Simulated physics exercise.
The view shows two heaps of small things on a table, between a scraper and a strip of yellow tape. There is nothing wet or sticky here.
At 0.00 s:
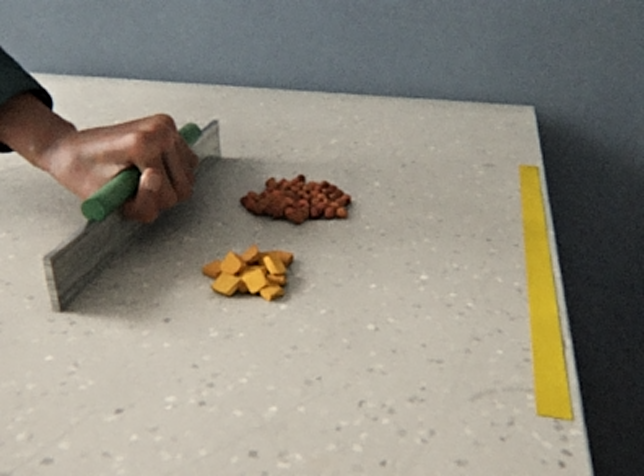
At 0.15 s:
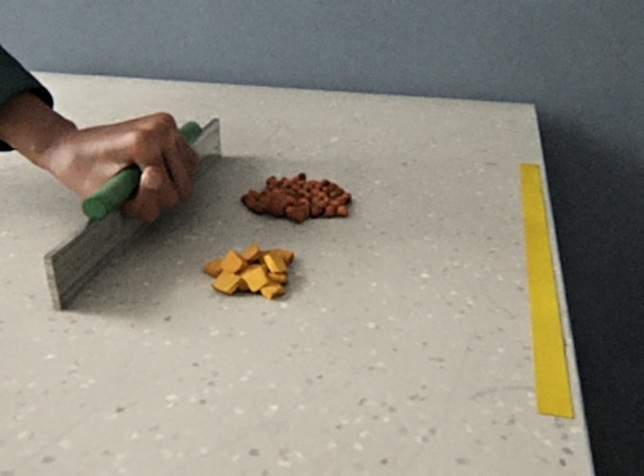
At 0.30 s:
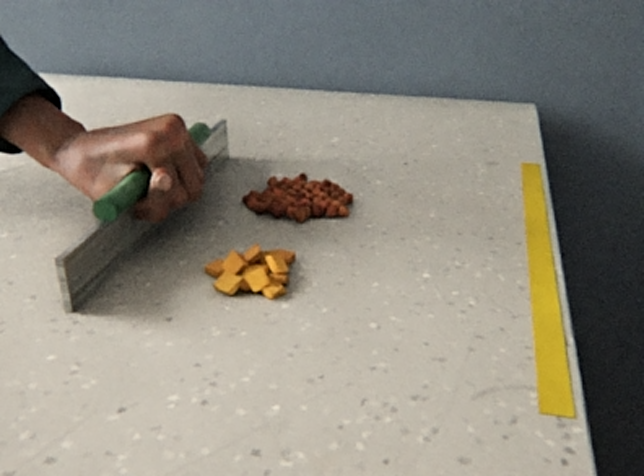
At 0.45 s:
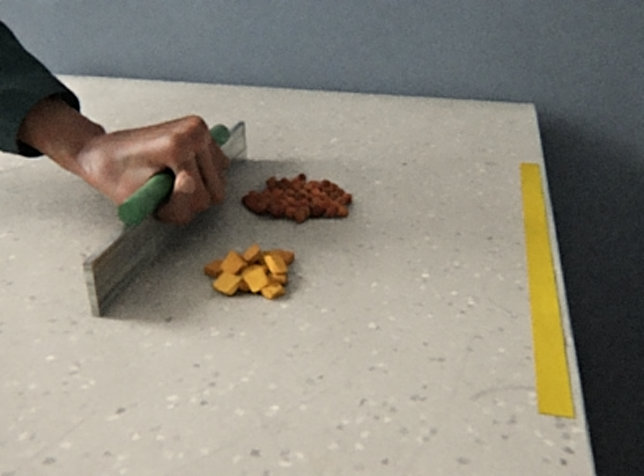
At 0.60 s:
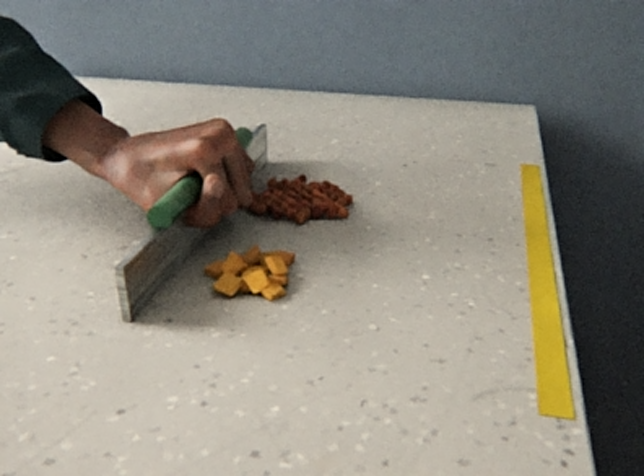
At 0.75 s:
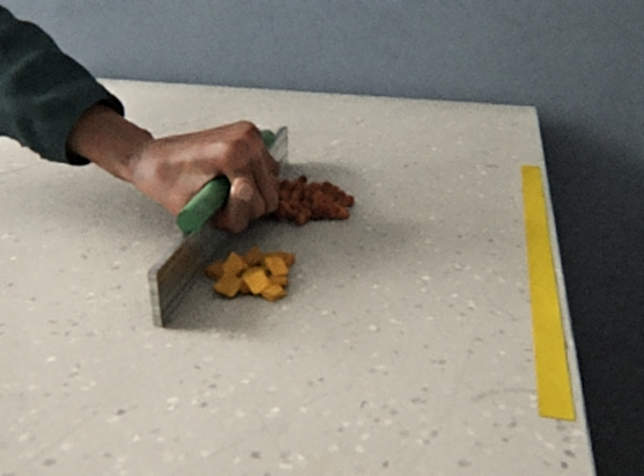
A hand in a dark sleeve grips the green handle of a flat grey scraper, at first still on the left of a pale speckled tabletop, seen from above at an angle against a blue-grey wall. Right of it lie a near heap of yellow-orange pieces and a far heap of reddish-brown bits, with yellow tape along the right edge. The scraper slides right, reaching the heaps and nudging the far one slightly, while the camera stays still.
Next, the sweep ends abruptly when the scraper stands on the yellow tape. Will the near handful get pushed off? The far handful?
The near handful? It does not all stay up. The far handful? It does not all stay up.
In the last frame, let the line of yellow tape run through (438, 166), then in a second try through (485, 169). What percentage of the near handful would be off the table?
0 % and 0 %.
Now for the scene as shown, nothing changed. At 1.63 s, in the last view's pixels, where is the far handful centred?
About (429, 208).
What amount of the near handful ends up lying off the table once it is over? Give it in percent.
Roughly 100 percent.
By 1.63 s, scraper still moving, near (395, 197); near handful all on the table, its front near (431, 302); far handful all on the table, its front near (467, 217).
By 2.52 s, scraper stopped at the yellow tape; near handful the larger part over the edge; far handful the larger part over the edge.
By 2.80 s, scraper stopped at the yellow tape; near handful every one over the edge; far handful every one over the edge.
When it is over (3.0 s), scraper stopped at the yellow tape; near handful every one over the edge; far handful every one over the edge.
